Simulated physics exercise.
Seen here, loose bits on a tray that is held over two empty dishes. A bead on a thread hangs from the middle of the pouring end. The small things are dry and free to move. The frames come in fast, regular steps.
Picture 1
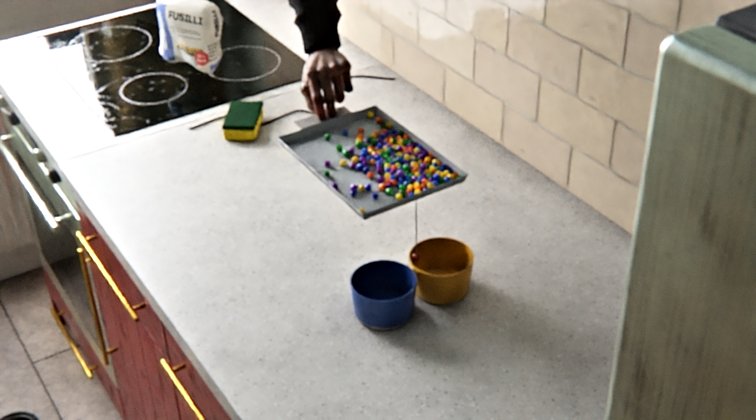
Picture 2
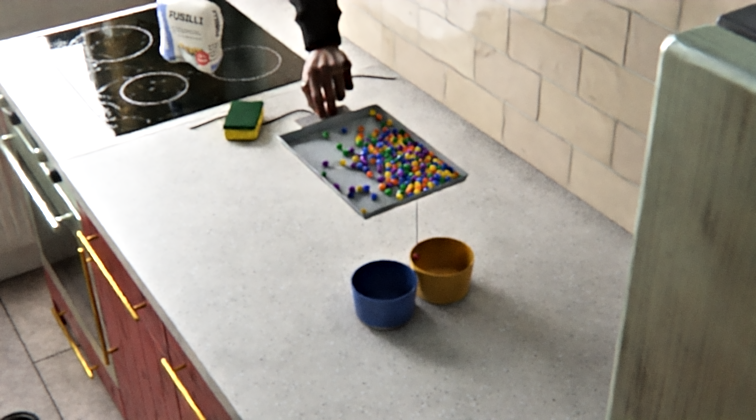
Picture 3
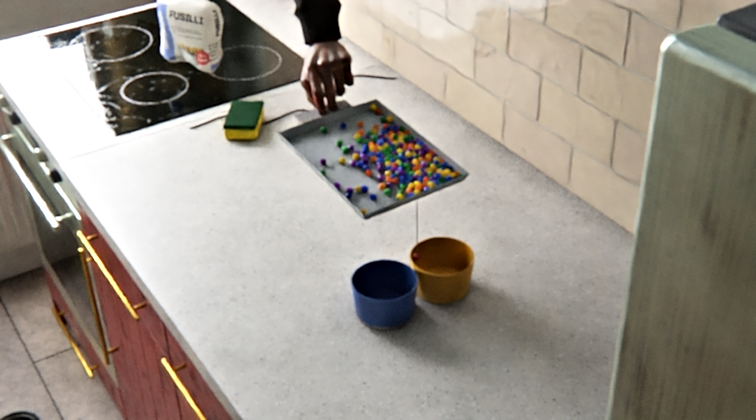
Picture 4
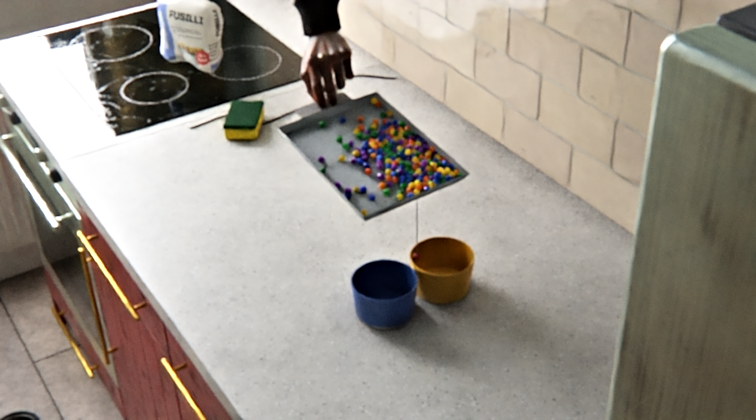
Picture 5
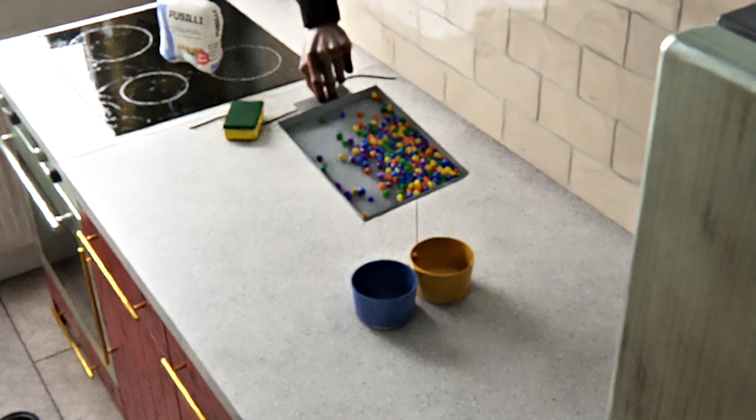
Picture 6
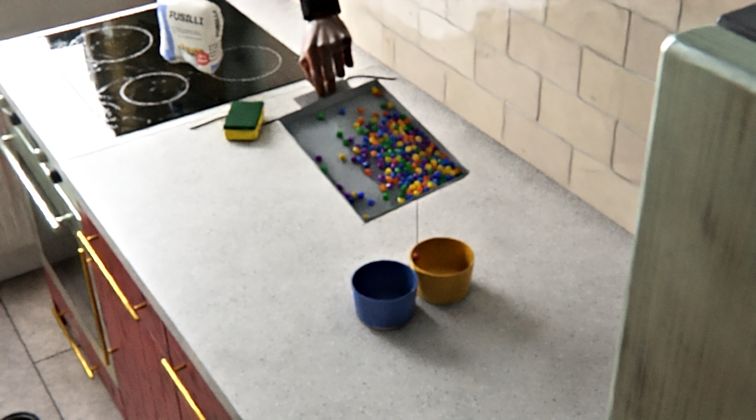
Tray of colourful plastic beads slowly tilting as a hand raises its far end above blue and yellow bowls on a counter.
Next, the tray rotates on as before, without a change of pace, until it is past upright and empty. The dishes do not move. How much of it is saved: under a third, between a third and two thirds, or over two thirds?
Together they catch between a third and two thirds.
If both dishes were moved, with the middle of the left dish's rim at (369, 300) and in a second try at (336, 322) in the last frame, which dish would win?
One: The left dish. Two: The dish on the right.
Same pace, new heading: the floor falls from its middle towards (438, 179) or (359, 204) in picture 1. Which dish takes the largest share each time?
One: Right. Two: The left-hand dish.
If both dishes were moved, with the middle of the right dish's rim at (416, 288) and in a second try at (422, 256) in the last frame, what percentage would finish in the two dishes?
First some 80, then 50 per cent.
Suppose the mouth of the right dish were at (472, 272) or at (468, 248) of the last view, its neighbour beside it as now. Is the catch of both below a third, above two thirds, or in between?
First between a third and two thirds, then under a third.
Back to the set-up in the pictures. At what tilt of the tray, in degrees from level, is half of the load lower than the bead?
At about 65°.
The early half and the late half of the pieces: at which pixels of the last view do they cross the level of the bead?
Around (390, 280) and then (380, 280).
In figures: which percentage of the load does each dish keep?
For the left dish some 50 %, for the right dish some 0 %.
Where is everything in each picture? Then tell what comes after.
The first frame shows corners of the pouring end near (364, 211) and (463, 174), level; middle of the load near (404, 163), round plastic beads; left dish near (402, 310); right dish near (460, 285); bead on its thread near (416, 257).
The second frame shows corners of the pouring end near (364, 211) and (464, 173), level; middle of the load near (405, 162).
The third frame shows corners of the pouring end near (365, 212) and (464, 173), tipped barely, lowest at the left corner; middle of the load near (405, 160), a little on the move.
The fourth frame shows corners of the pouring end near (365, 213) and (464, 172), tipped a little, lowest at the left corner; middle of the load near (405, 158), a little on the move.
The fifth frame shows corners of the pouring end near (365, 215) and (464, 171), tipped a little, lowest at the left corner; middle of the load near (405, 155), a little on the move.
The sixth frame shows corners of the pouring end near (365, 217) and (465, 171), tipped a little, lowest at the left corner; middle of the load near (405, 154), near a quarter on the move; left dish near (403, 310); right dish near (461, 285).
Shortly afterwards, tray tipped steeply; near two thirds on the tray; a little in the left dish; only a few in the right dish; a little outside both; near a quarter in the air.
Next, tray tipped right over; near half in the left dish; only a few in the right dish; near half outside both.
Some moments later, tray tipped past a quarter turn; near half in the left dish; only a few in the right dish; near half outside both.
In the end, tray tipped past a quarter turn; near half in the left dish; only a few in the right dish; near half outside both.
